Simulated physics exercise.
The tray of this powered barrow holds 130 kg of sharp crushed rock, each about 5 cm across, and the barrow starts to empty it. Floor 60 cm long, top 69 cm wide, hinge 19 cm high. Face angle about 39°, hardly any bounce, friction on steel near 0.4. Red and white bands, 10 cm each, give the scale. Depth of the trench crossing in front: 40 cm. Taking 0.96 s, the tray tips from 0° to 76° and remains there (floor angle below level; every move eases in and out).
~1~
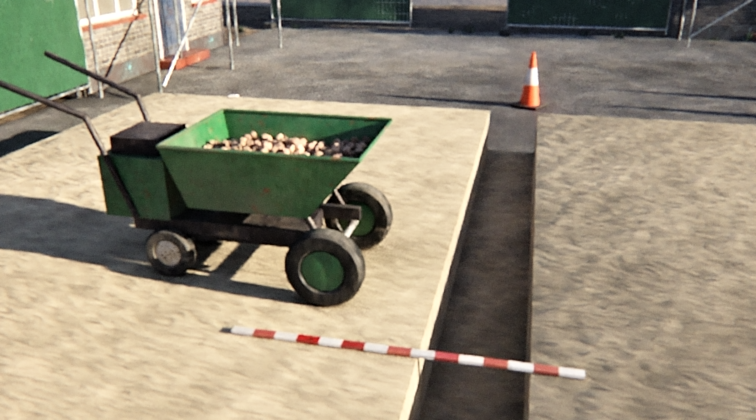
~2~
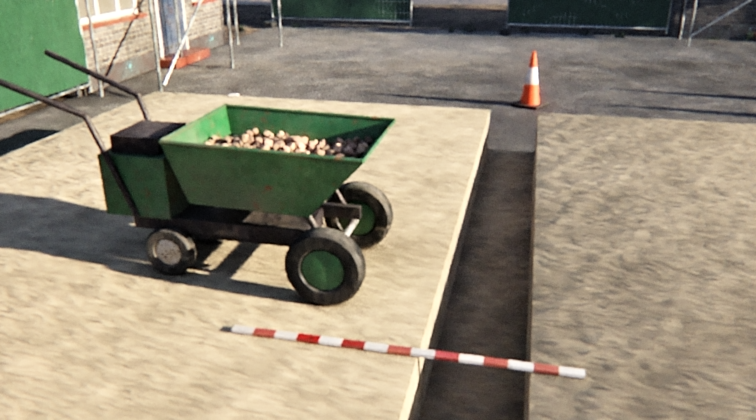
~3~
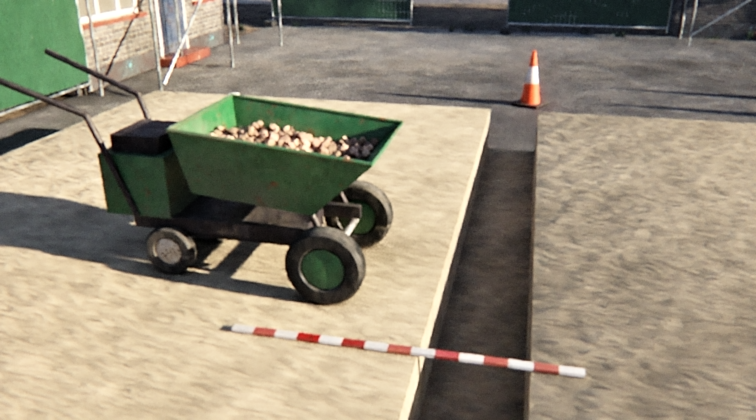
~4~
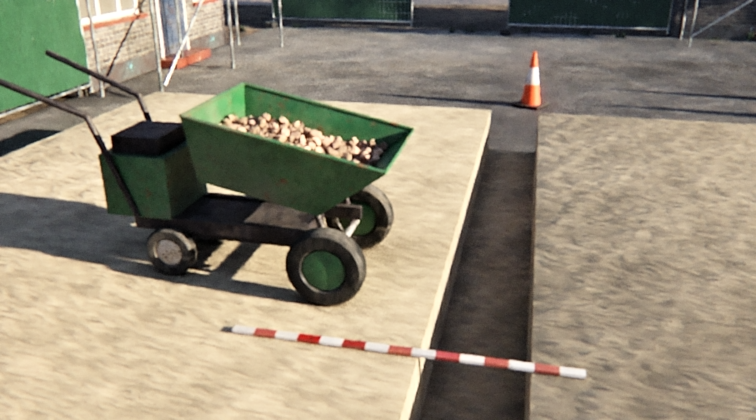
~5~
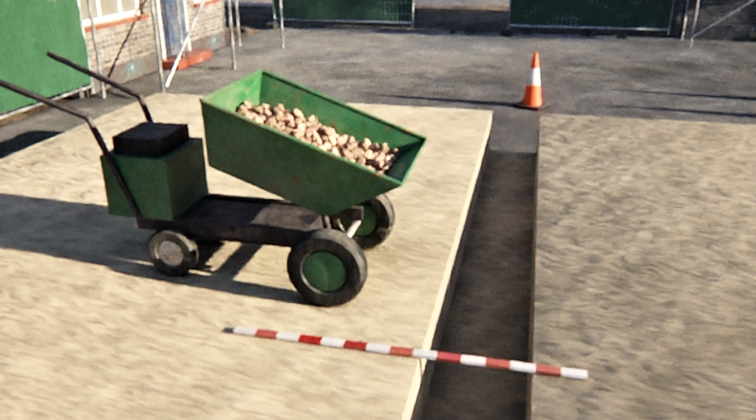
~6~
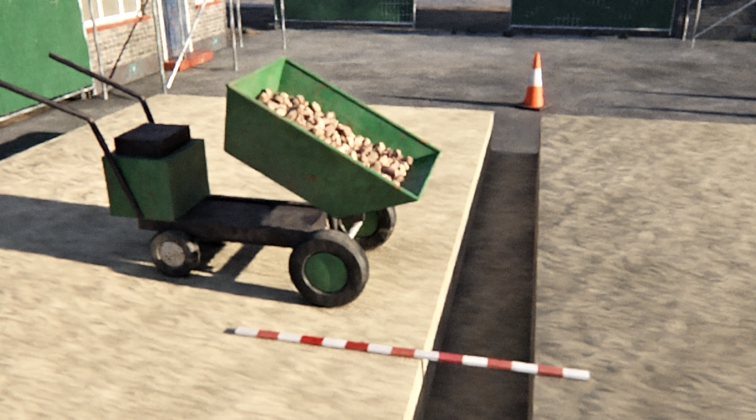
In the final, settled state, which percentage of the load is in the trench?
98 per cent is in the trench.
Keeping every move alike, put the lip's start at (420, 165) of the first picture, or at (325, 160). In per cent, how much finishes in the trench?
Around 50 and then 100 percent.
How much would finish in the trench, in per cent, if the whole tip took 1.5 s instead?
My guess is near 100 percent.
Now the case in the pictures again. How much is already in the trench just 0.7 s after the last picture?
Around 35 per cent of it.
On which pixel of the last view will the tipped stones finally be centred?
The resting stones are centred at roughly (498, 345).
Then, 0.3 s after the last picture the floor is at 64°, 100 % in the tray; the foremost stones are at (443, 244).
Then, 0.7 s after the last picture the floor is at 76°, 67 % in the tray, 33 % in the trench; the foremost stones are at (529, 321).
Then, 1.0 s after the last picture the floor is at 76°, 17 % in the tray, 81 % in the trench, 2 % past the trench; the foremost stones are at (600, 299).
Then, 3.0 s after the last picture the floor is at 76°, 0 % in the tray, 98 % in the trench, 2 % past the trench; the foremost stones are at (622, 304).
